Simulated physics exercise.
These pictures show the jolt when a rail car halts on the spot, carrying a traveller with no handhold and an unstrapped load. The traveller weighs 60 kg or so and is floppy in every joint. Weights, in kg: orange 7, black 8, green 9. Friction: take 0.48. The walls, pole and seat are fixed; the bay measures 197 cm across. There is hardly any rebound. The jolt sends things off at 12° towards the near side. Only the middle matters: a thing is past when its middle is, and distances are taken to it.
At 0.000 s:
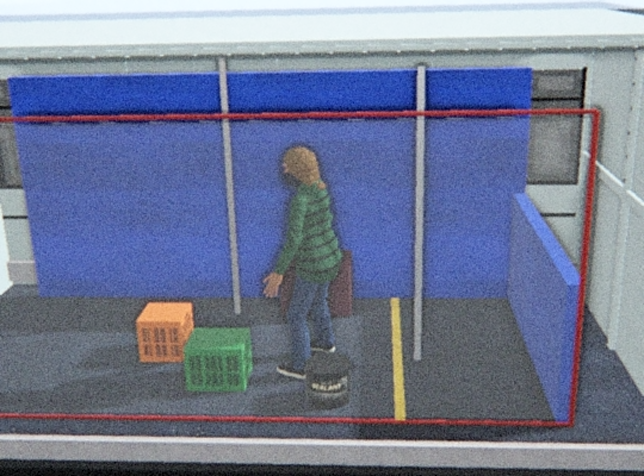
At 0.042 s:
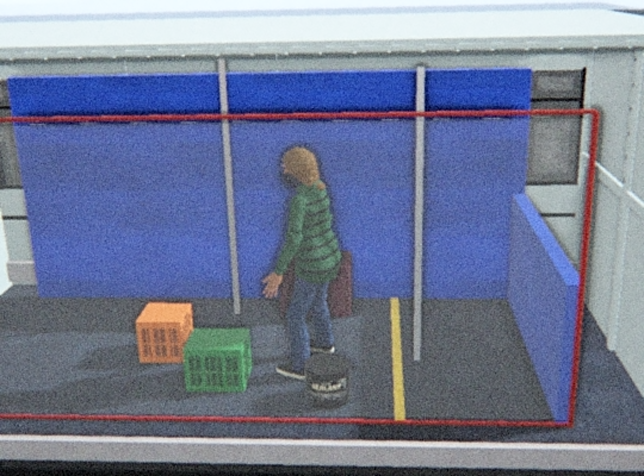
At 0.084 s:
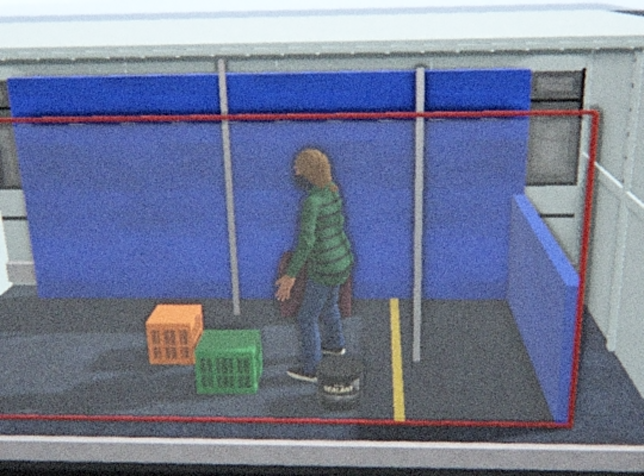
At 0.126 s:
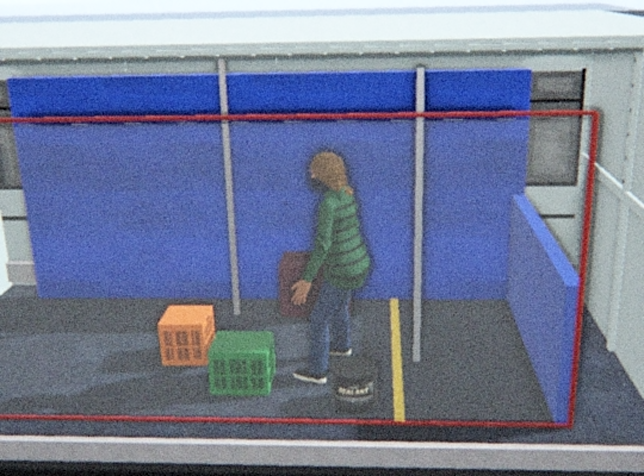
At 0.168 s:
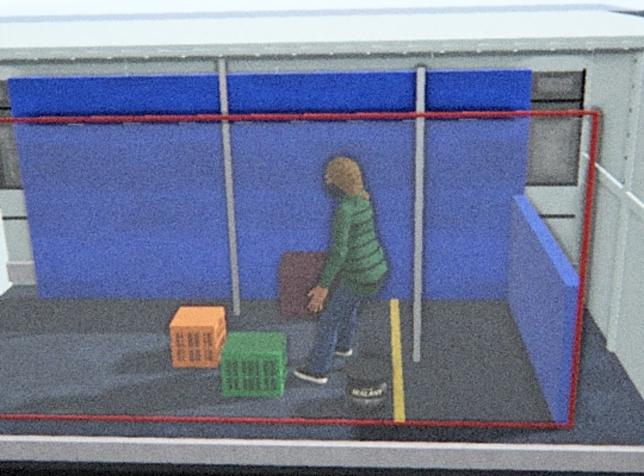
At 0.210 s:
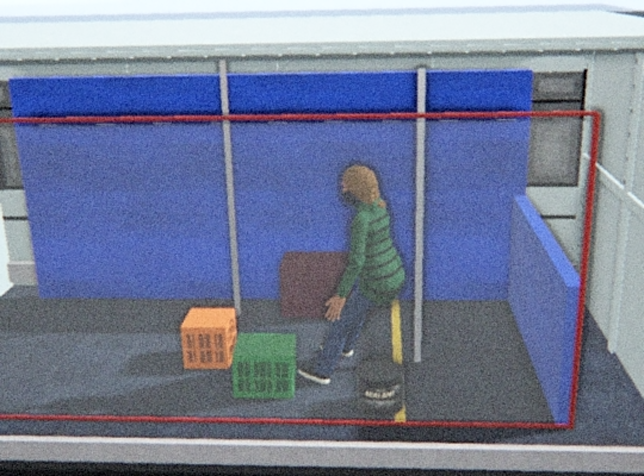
A person in a green striped top, two crates and a black bucket slide right.
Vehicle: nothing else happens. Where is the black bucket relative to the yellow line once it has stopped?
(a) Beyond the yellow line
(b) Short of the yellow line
The answer is a.
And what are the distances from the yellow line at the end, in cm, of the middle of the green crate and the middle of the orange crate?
Green crate, 70 centimetres short; orange crate, 100 centimetres short.
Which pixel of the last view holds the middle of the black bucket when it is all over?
Once everything settles, you'd find it around (433, 394).
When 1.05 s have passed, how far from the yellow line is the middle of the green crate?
Position: About 70 cm short.
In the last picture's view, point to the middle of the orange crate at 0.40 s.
Near (243, 342).
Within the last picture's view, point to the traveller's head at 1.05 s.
The head should be near (516, 355).
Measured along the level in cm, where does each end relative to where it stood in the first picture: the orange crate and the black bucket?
The orange crate ends 70 away and the black bucket 70.
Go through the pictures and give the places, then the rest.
In the first picture, black bucket (328, 381), green crate (219, 359), traveller's head (303, 176), yellow line (400, 412).
In the second picture, black bucket (328, 381), green crate (218, 359), traveller's head (303, 177).
In the third picture, black bucket (340, 383), green crate (229, 361), traveller's head (315, 178).
In the fourth picture, black bucket (354, 385), green crate (242, 363), traveller's head (331, 181).
In the fifth picture, black bucket (368, 386), green crate (255, 364), traveller's head (347, 187).
In the sixth picture, black bucket (381, 388), green crate (265, 365), traveller's head (363, 195), yellow line (400, 413). Everything loose set off at about 2.5 m/s.
After 0.40 s the black bucket is 13 cm past the yellow line, tilted 0°, near (421, 393) in the last picture's view.
After 0.65 s the black bucket is 20 cm past the yellow line, tilted 0°, near (433, 394) in the last picture's view.
After 1.05 s the black bucket is 20 cm past the yellow line, tilted 0°, near (433, 394) in the last picture's view.
Final state at 2.9 s, orange crate stops short of the yellow line; black bucket crosses the yellow line; green crate stops short of the yellow line; traveller's hips cross the yellow line; traveller's head crosses the yellow line.
